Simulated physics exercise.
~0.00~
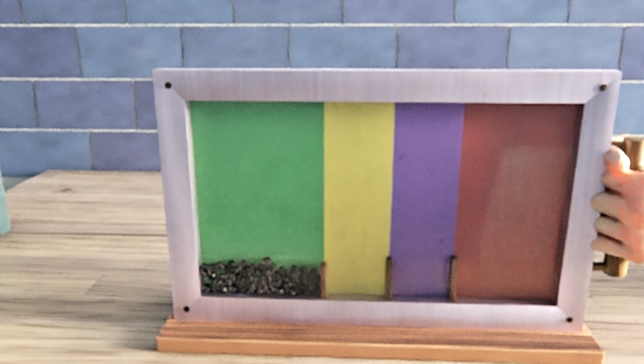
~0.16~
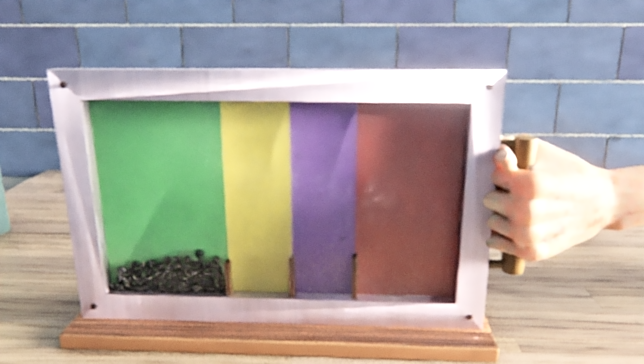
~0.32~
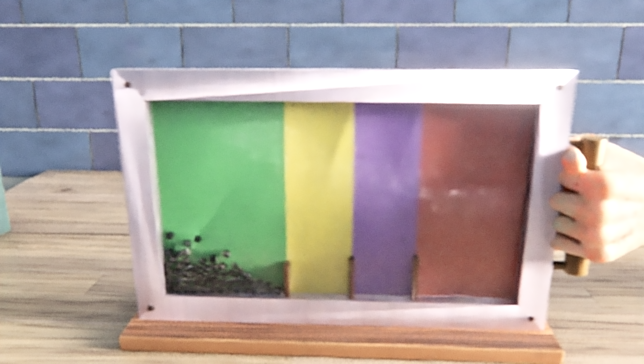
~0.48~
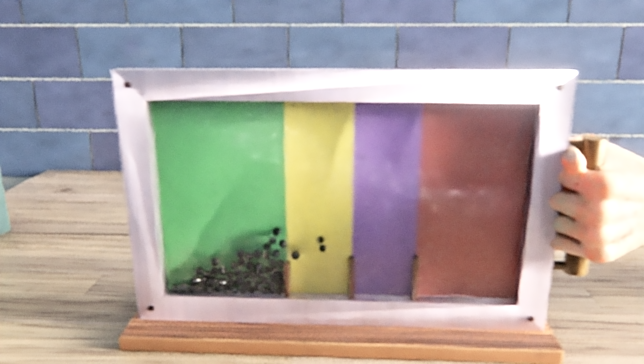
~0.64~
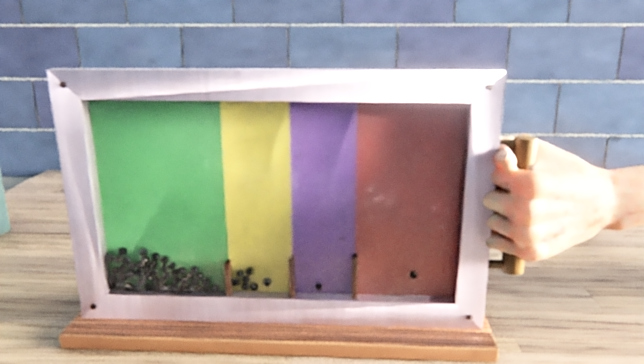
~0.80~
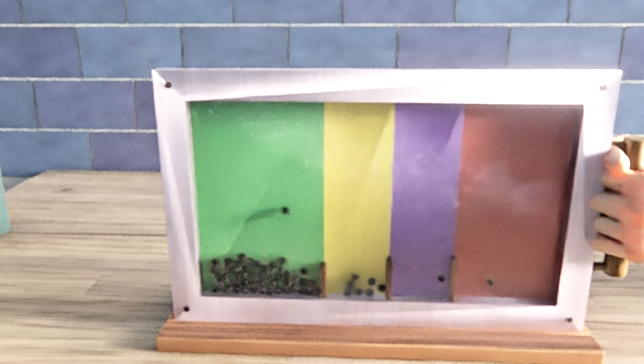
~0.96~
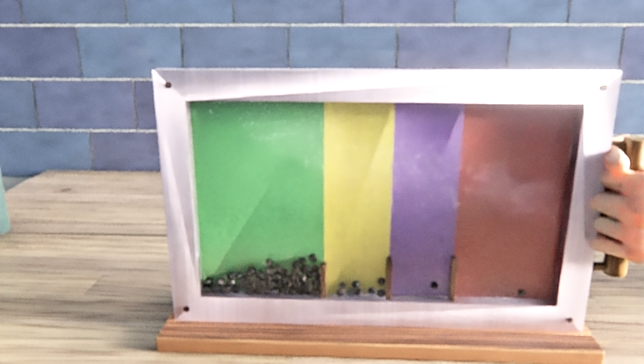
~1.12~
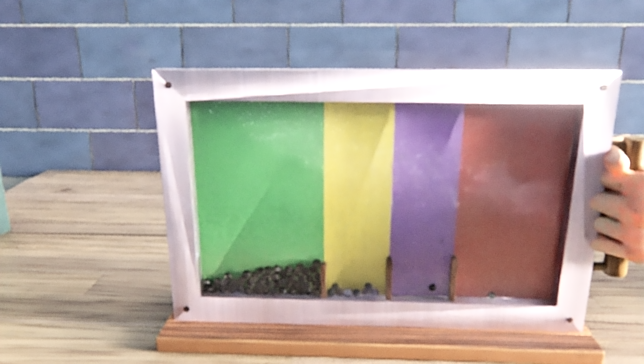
A hand slid an upright framed box of small black beads left and right along the table twice, and some beads hopped from the green strip into the others; it stopped where it began, with most still piled in green and a few in yellow.
